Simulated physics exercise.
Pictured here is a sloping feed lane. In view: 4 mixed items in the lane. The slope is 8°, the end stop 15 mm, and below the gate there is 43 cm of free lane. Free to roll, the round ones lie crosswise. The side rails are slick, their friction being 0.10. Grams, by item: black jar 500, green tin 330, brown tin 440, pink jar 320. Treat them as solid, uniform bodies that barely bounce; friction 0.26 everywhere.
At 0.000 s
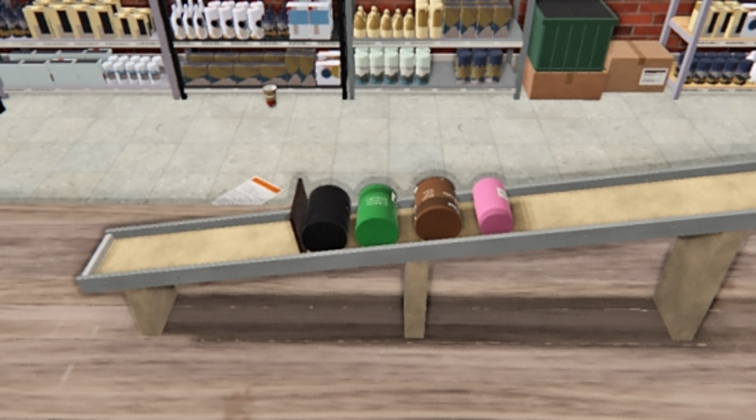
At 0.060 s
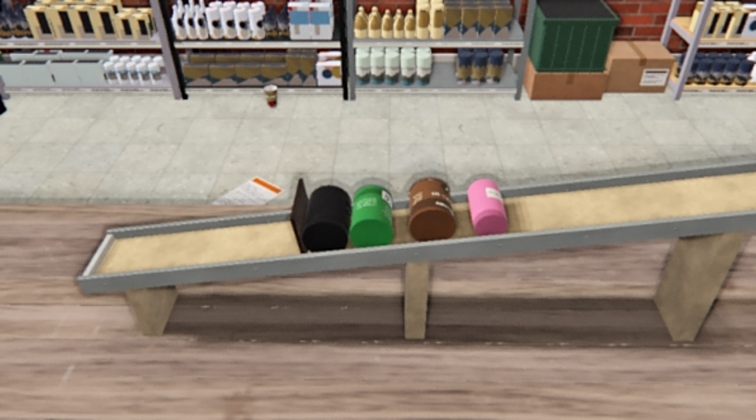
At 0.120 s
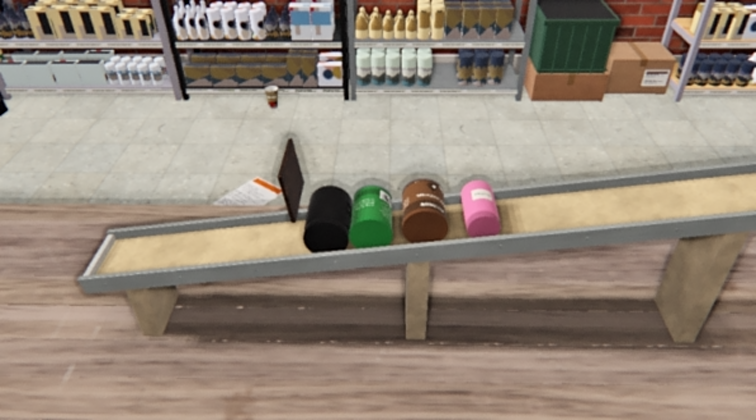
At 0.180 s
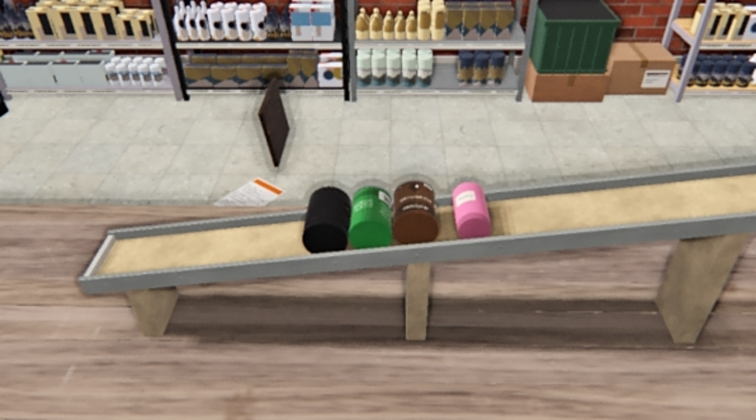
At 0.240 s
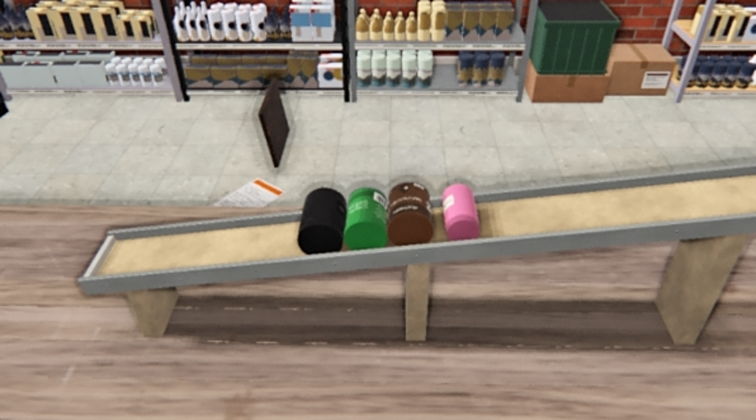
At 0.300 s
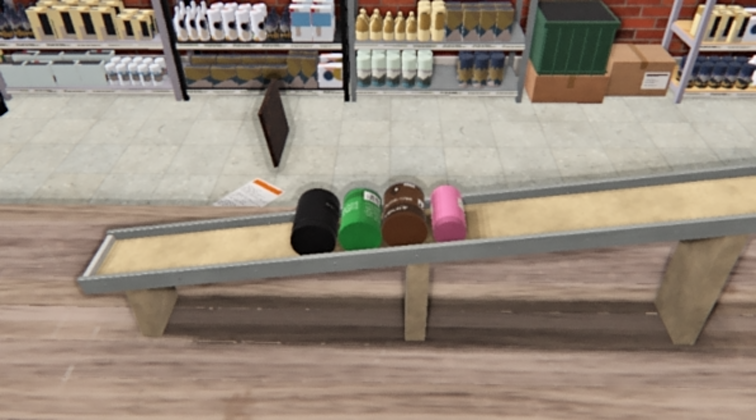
The clip opens on a sloping lane where a black jar, green tin, brown tin and pink jar lie crosswise behind a dark, shut gate. The items to the right draw closer together, then the gate lifts up and away, and the whole row rolls slowly a short way left down the lane.
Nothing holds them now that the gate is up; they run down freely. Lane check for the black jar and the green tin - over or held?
Black jar - over; green tin - over.
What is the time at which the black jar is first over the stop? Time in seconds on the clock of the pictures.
Around 1.1 seconds.
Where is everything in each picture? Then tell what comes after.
Gate shut; black jar (327, 220); green tin (377, 216), in the first picture.
Gate shut; brown tin (431, 210); pink jar (487, 209), in the second picture.
Brown tin (424, 211); pink jar (480, 210), in the third picture.
Leader 43 cm from the stop; brown tin (415, 213); pink jar (471, 212), in the fourth picture.
Leader 42 cm from the stop; pink jar (461, 214); brown tin (410, 214), in the fifth picture.
Leader 41 cm from the stop; black jar (316, 223); green tin (361, 220), in the sixth picture.
By 1.00 s, leader 3 cm from the stop; black jar near (129, 242); green tin near (181, 238).
By 1.60 s, black jar, green tin and brown tin now over the stop.
When it is over (2.4 s), over the stop, black jar, green tin and brown tin; the last one in the lane.
